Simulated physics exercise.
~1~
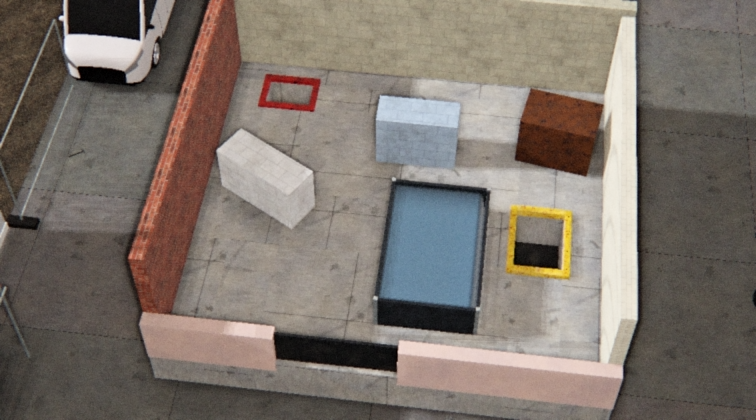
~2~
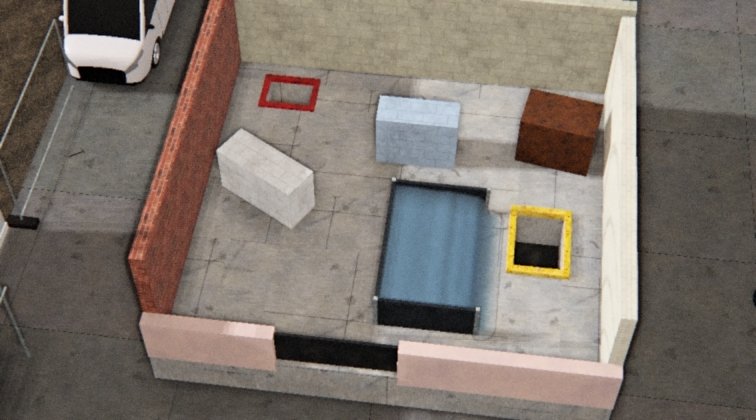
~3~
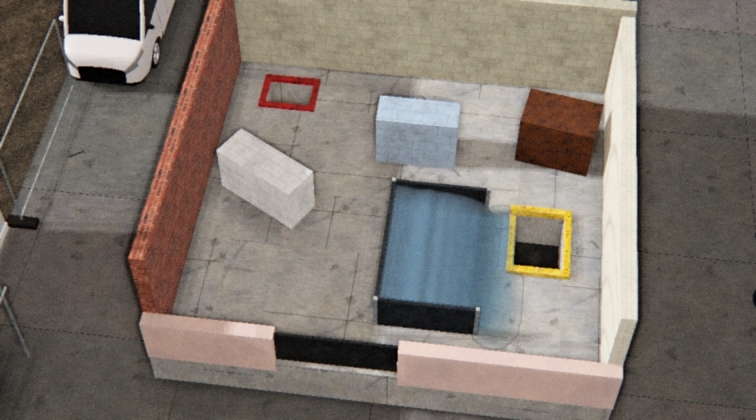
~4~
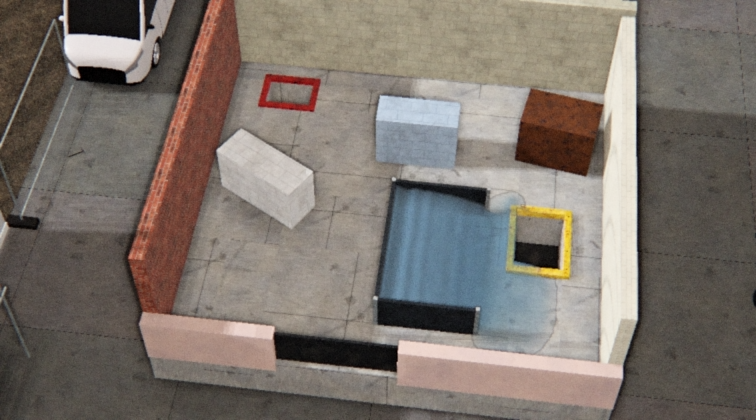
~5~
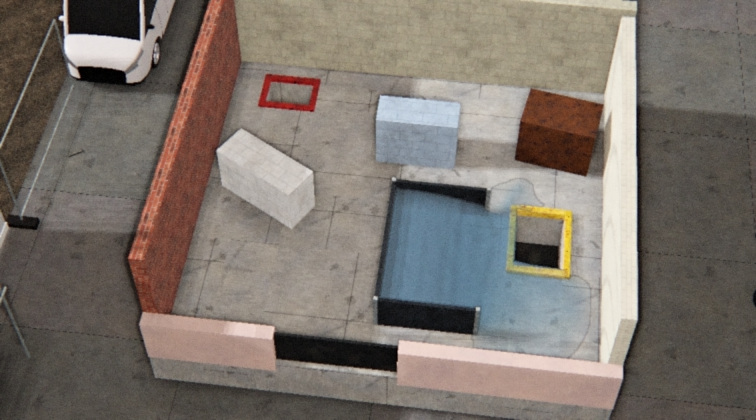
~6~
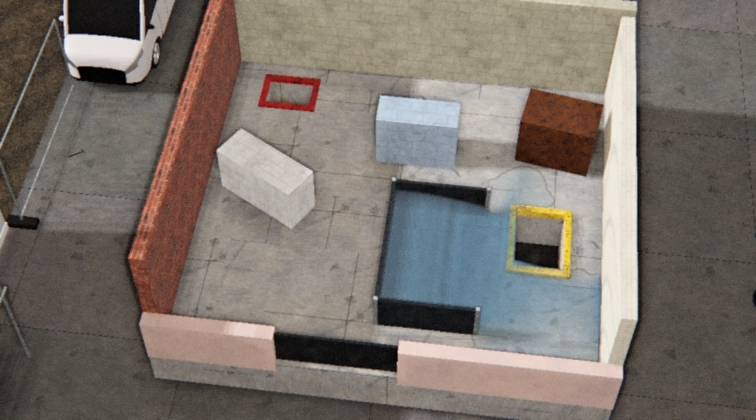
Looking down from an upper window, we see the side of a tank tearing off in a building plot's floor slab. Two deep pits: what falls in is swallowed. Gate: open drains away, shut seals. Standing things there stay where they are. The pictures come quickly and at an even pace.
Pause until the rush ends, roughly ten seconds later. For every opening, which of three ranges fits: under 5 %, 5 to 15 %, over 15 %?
In the end the gate is going to fail to get to five per cent. The red pit is going to fail to get to five per cent. The yellow pit is going to fail to stay at fifteen per cent or less.
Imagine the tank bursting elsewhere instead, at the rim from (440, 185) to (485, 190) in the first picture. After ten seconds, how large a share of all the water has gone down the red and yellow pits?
For red it's about 8 per cent, and for yellow about 0 per cent.
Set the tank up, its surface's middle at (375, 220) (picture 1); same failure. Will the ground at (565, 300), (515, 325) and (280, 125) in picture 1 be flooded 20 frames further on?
Going through the three spots, I'd say swamped, swamped, high and dry.
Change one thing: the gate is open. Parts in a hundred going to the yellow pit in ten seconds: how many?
Yellow pit, per cent: 25.
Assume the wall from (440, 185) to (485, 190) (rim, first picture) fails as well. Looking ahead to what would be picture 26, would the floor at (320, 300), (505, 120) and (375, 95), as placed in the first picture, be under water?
So the first one is left untouched, the next drenched, and the last drenched.
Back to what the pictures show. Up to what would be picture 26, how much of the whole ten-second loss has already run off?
Roughly 95 percent of it.
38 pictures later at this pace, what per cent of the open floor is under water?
My estimate is close to 65 per cent.
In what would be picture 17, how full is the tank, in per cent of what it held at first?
Close to 26 in a hundred.
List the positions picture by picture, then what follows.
Still water in the open tank at (434, 245), in the first frame.
The front is at (477, 338), out from the gap at (480, 265), in the second frame.
Water pours out at (480, 266) and has run to (509, 209), in the third frame.
Water pours out at (480, 267) and has run to (516, 197), in the fourth frame.
Water pours out at (480, 267) and has run to (527, 185), in the fifth frame.
Water pours out at (479, 267) and has run to (598, 354), in the sixth frame.
A moment on, water covers 20 % of the floor; the gate 0 %, the red pit 0 %, the yellow pit 15 %.
Next, water covers 25 % of the floor; the gate 0 %, the red pit 0 %, the yellow pit 20 %.
Then, water covers 40 % of the floor; the gate 0 %, the red pit 0 %, the yellow pit 23 %.
Later, water covers 65 % of the floor; the gate 0 %, the red pit 0 %, the yellow pit 24 %.
In the end, water covers 90 % of the floor; the gate 0 %, the red pit 0 %, the yellow pit 24 %.
